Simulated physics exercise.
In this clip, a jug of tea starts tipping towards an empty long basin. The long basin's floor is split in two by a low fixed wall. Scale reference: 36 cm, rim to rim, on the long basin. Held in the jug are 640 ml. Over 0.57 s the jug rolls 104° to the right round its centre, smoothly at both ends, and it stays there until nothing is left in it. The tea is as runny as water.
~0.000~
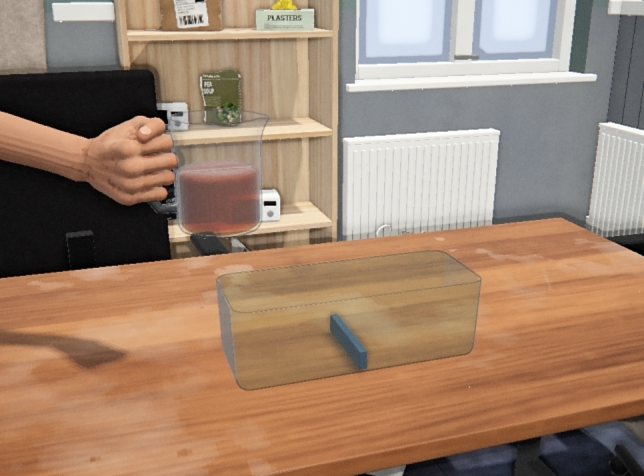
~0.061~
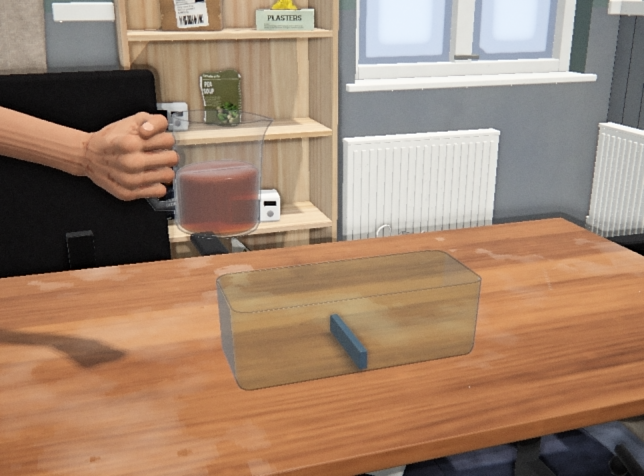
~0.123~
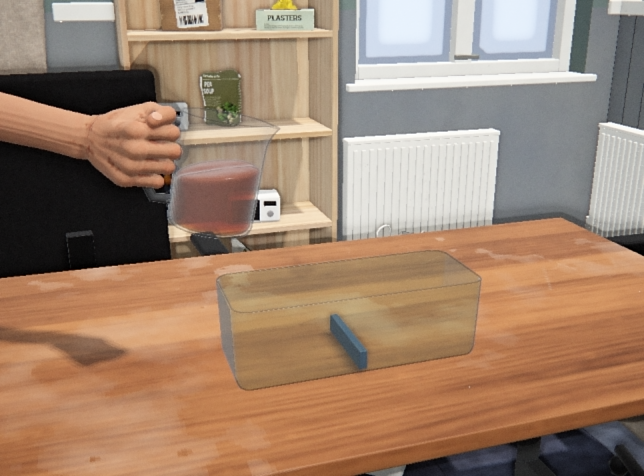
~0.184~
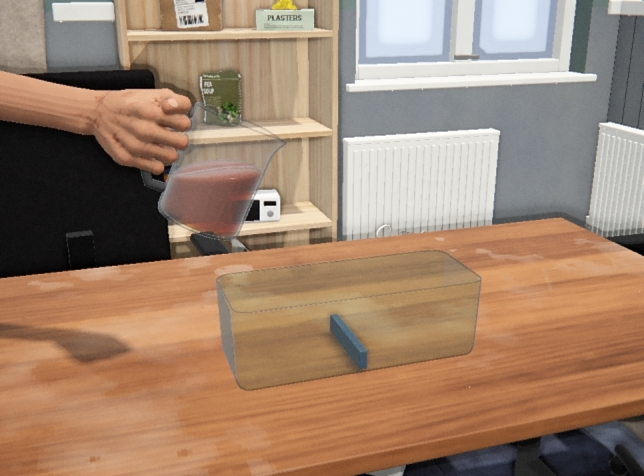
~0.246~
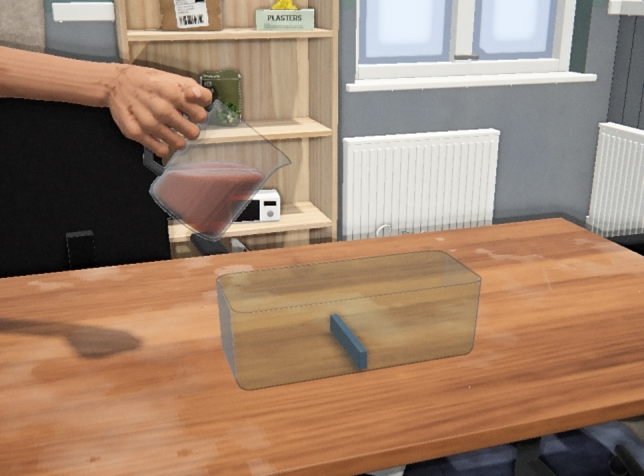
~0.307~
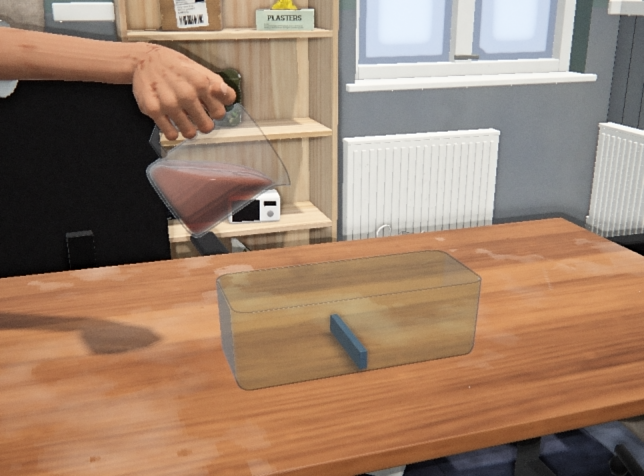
A hand reaching in from the left holds a clear jug of reddish tea above a wooden table, seen from slightly above in a room with grey walls. A long, see-through, yellowish basin with a blue upright piece sits on the table, with wooden shelves, a white radiator and a window behind. The jug tilts smoothly rightward as the hand turns and the camera stays still.
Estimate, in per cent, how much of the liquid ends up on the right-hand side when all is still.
20 %.
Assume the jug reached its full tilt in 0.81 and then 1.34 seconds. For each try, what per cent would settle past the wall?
Roughly 15 per cent the first time and 15 per cent the second.
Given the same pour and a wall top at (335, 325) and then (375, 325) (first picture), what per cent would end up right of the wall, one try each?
First try about 35 %, second try about 15 %.
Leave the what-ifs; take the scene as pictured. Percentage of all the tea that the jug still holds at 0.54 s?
64 %.
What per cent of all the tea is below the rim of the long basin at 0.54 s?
About 7%.
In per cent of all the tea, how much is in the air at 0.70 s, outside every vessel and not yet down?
Around 24 percent of the liquid.
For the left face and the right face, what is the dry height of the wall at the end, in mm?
Left about 8 mm, right about 22 mm.
By 0.54 s the tilt is 103° and 65 per cent is still to pour, 7 is left of the wall and 0 right of it.
By 0.70 s the tilt is 104° and 23 per cent is still to pour, 52 is left of the wall and 2 right of it.
By 0.88 s the tilt is 104° and 7 per cent is still to pour, 66 is left of the wall and 11 right of it.
By 1.07 s the tilt is 104° and 1 per cent is still to pour, 74 is left of the wall and 12 right of it.
At rest 71 per cent lies left of the wall, 20 right of it and 9 outside.
